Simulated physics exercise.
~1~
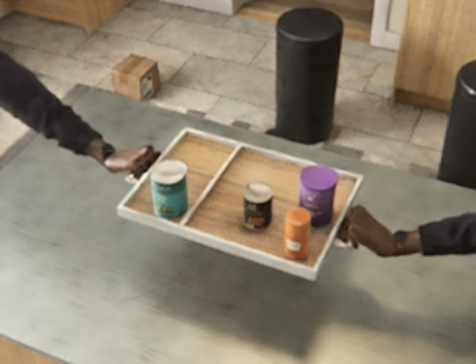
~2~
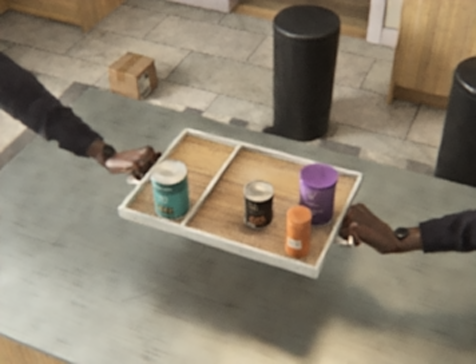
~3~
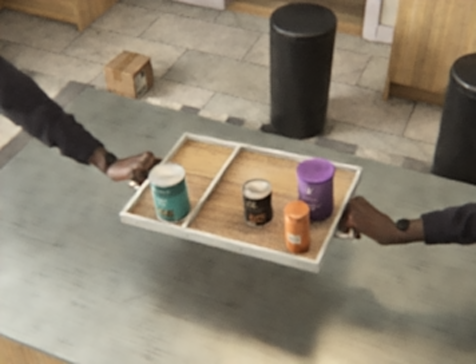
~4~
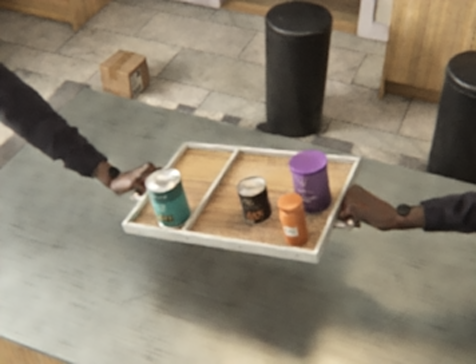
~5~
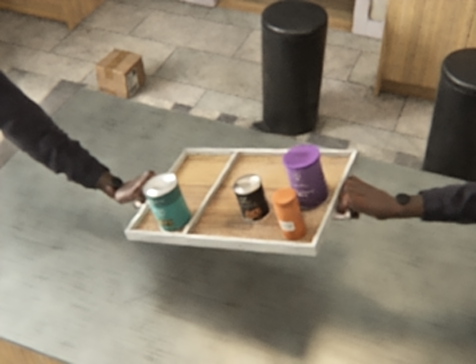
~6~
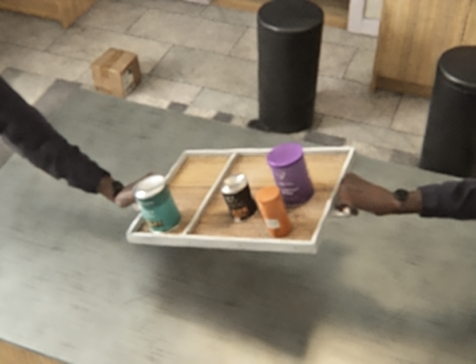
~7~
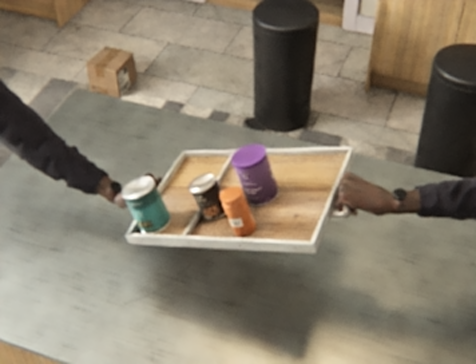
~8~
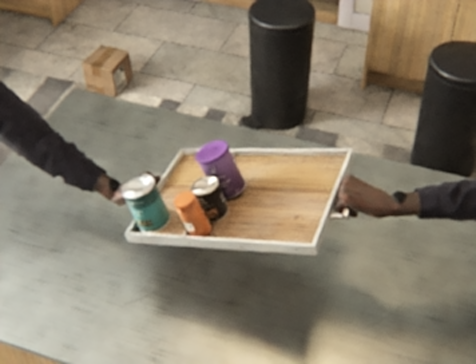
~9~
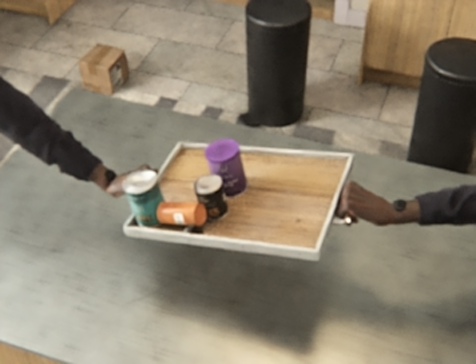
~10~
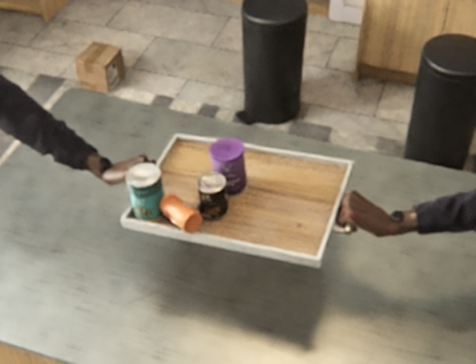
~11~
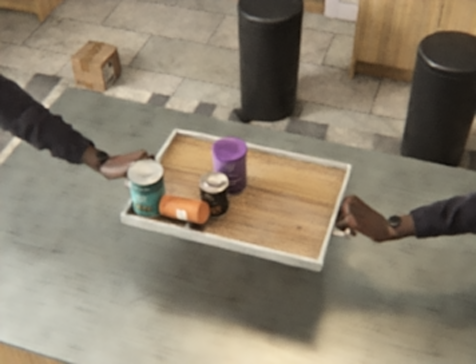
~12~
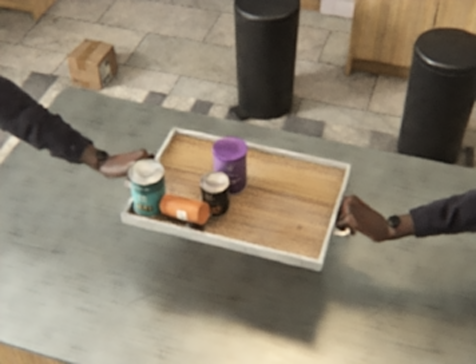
A serving tray held in two hands tipped down to the left, and the tins and orange shaker slid that way, bunching beside the turquoise tin. The shaker toppled onto its side, and the tray came back level with the three tins upright.
